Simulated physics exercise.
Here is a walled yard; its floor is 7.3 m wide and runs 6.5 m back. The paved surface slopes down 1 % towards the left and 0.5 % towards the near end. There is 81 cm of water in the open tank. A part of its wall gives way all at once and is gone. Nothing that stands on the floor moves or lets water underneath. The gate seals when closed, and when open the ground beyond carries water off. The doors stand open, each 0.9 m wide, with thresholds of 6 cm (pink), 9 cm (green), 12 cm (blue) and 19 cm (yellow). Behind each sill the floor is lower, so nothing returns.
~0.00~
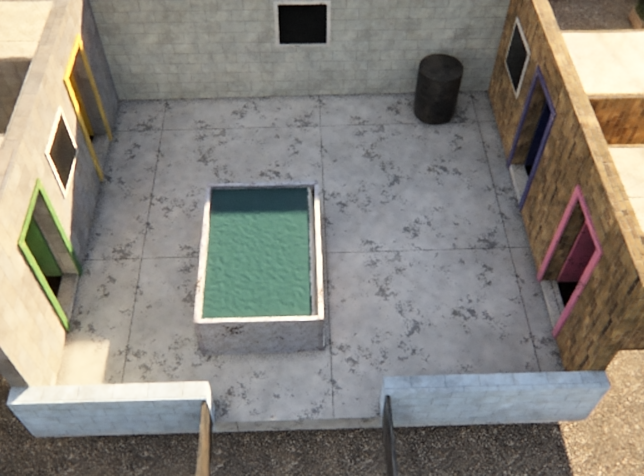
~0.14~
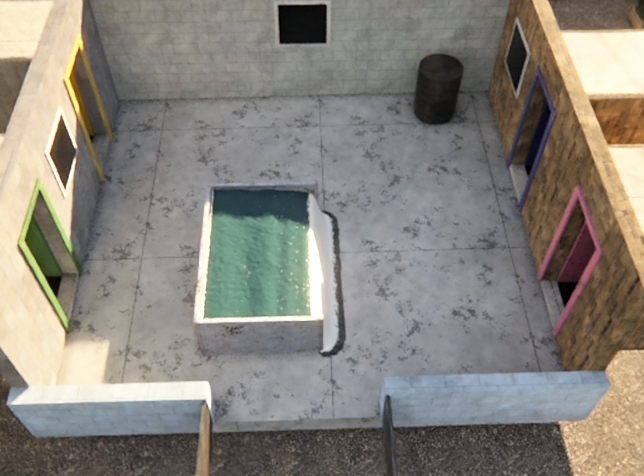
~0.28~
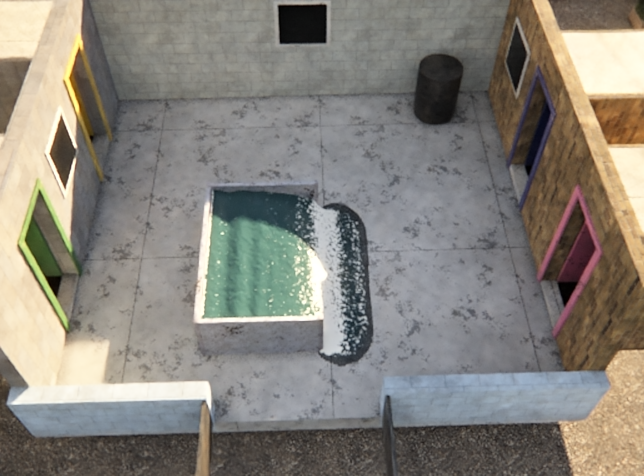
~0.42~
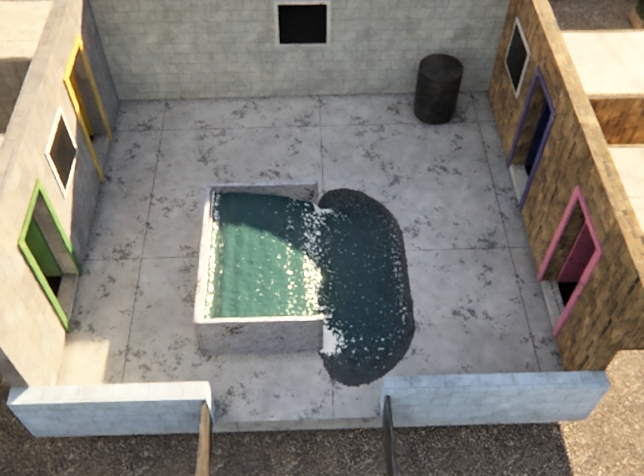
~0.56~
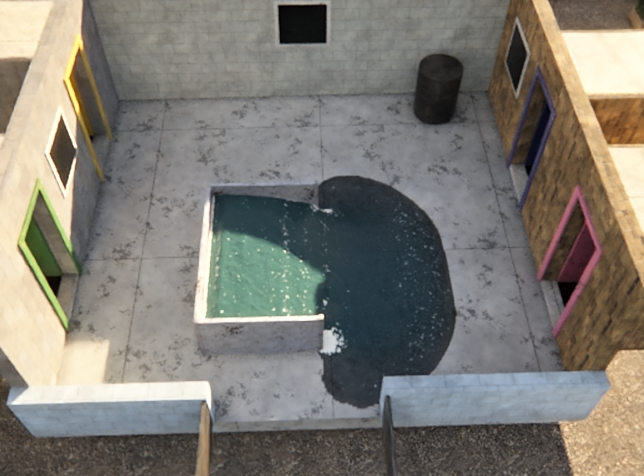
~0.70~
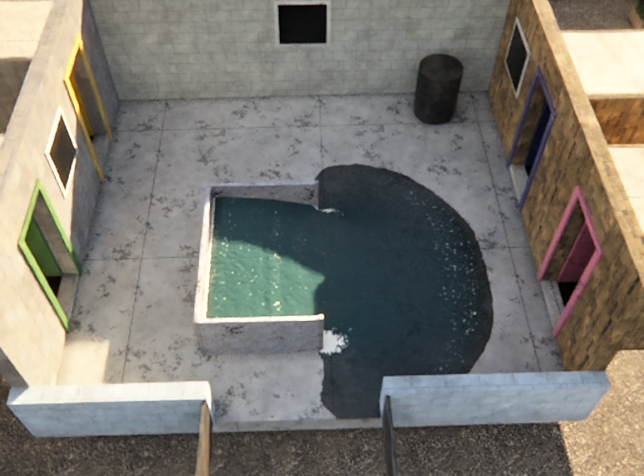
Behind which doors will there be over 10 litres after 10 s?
Door by door: At the pink door it exceeds the limit; at the green door it keeps below the limit; at the blue door it exceeds the limit; at the yellow door it stays under the limit.
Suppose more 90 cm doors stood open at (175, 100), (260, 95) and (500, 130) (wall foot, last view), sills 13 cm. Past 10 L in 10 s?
In that order: Not over, not over, over.
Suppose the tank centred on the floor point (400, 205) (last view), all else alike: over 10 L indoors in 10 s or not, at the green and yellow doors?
Against that limit: Green not over, yellow under.
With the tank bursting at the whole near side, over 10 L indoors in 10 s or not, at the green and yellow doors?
Against that limit: Green under, yellow under.
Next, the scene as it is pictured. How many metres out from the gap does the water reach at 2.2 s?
About 5.4 m.
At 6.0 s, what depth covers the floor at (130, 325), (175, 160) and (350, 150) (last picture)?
Roughly 0, 1 and 8 cm, in turn.
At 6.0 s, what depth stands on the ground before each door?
In cm: Pink 8, green 0, blue 11, yellow 0.
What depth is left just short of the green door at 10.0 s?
Some 6.0 cm.
After 1.4 s water covers 35 % of the floor and is deepest (42 cm) near (531, 268); pink door 20 cm at the sill, 67 L in, green door not reached, blue door 21 cm at the sill, 3 L in, yellow door not reached.
After 2.2 s water covers 40 % of the floor and is deepest (42 cm) near (524, 384); pink door 34 cm at the sill, 245 L in, green door not reached, blue door 25 cm at the sill, 43 L in, yellow door not reached.
After 3.5 s water covers 45 % of the floor and is deepest (34 cm) near (485, 97); pink door 21 cm at the sill, 451 L in, green door not reached, blue door 15 cm at the sill, 83 L in, yellow door not reached.
After 6.0 s water covers 70 % of the floor and is deepest (14 cm) near (438, 187); pink door 8 cm at the sill, 525 L in, green door not reached, blue door 11 cm at the sill, 87 L in, yellow door not reached.
After 10.0 s water covers 90 % of the floor and is deepest (14 cm) near (120, 100); pink door 4 cm at the sill, 528 L in, green door 6 cm at the sill, 0 L in, blue door 3 cm at the sill, 88 L in, yellow door 12 cm at the sill, 0 L in.
